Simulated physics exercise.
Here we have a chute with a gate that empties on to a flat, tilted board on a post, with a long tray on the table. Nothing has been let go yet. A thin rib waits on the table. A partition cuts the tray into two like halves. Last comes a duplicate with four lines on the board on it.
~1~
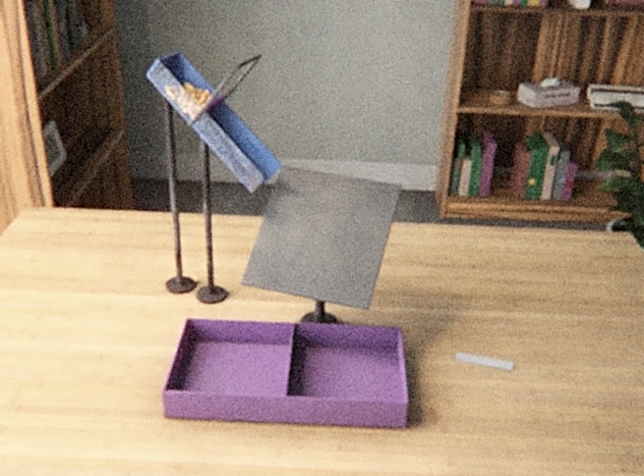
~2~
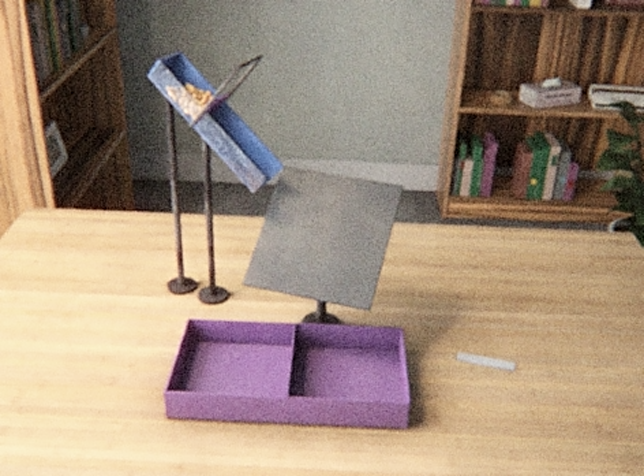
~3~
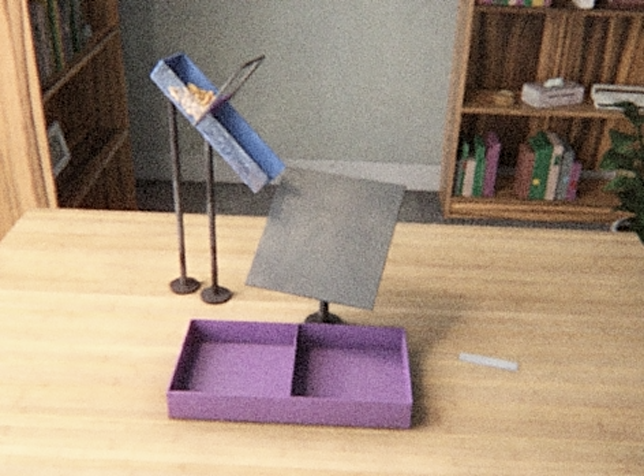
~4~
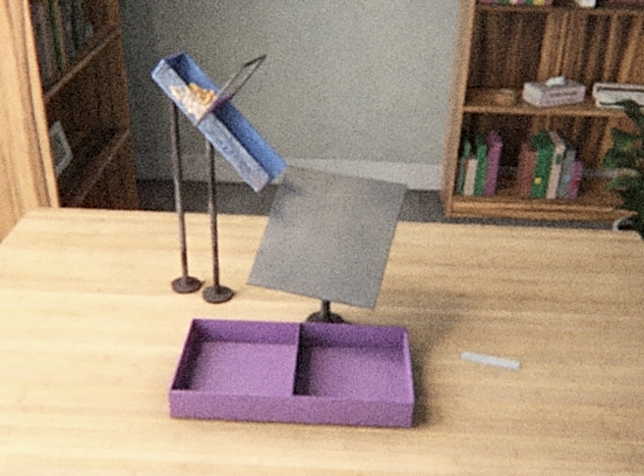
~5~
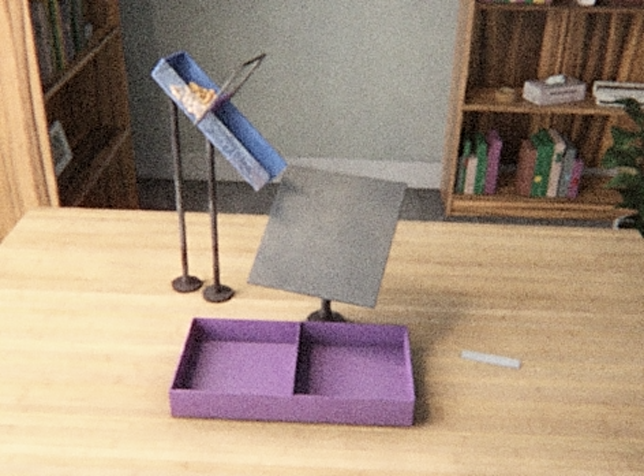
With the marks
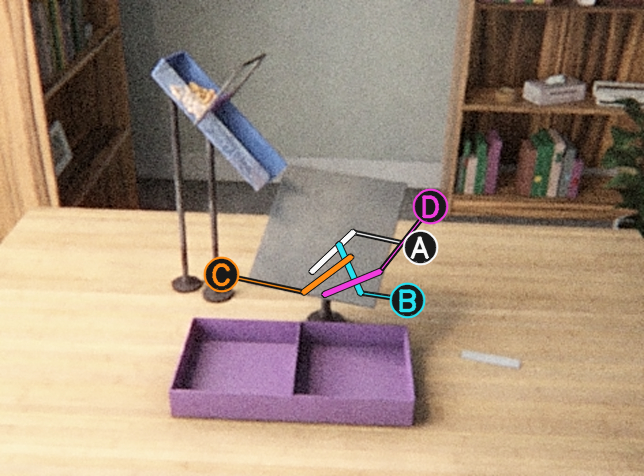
On a light wooden table, a sloping blue chute holding small orange and tan pieces stood above a tilted grey board and a purple two-part tray, and nothing moved beyond a slight shift in the view.
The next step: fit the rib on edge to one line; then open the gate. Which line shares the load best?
D is best.
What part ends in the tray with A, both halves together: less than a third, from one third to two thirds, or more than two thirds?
More than two thirds.
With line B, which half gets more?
More lands on the right.
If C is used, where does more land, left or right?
More lands on the left.
On the marked copy, line A from (353, 232) to (312, 271); line B from (338, 244) to (360, 293); line C from (350, 257) to (303, 292); line D from (379, 271) to (324, 294).
With A, of what is caught, the bulk in the left half, close to a quarter in the right.
With B, of what is caught, a small share in the left half, all but a few in the right.
With C, of what is caught, all but a few in the left half, a small share in the right.
With D, of what is caught, close to half in the left half, close to half in the right.
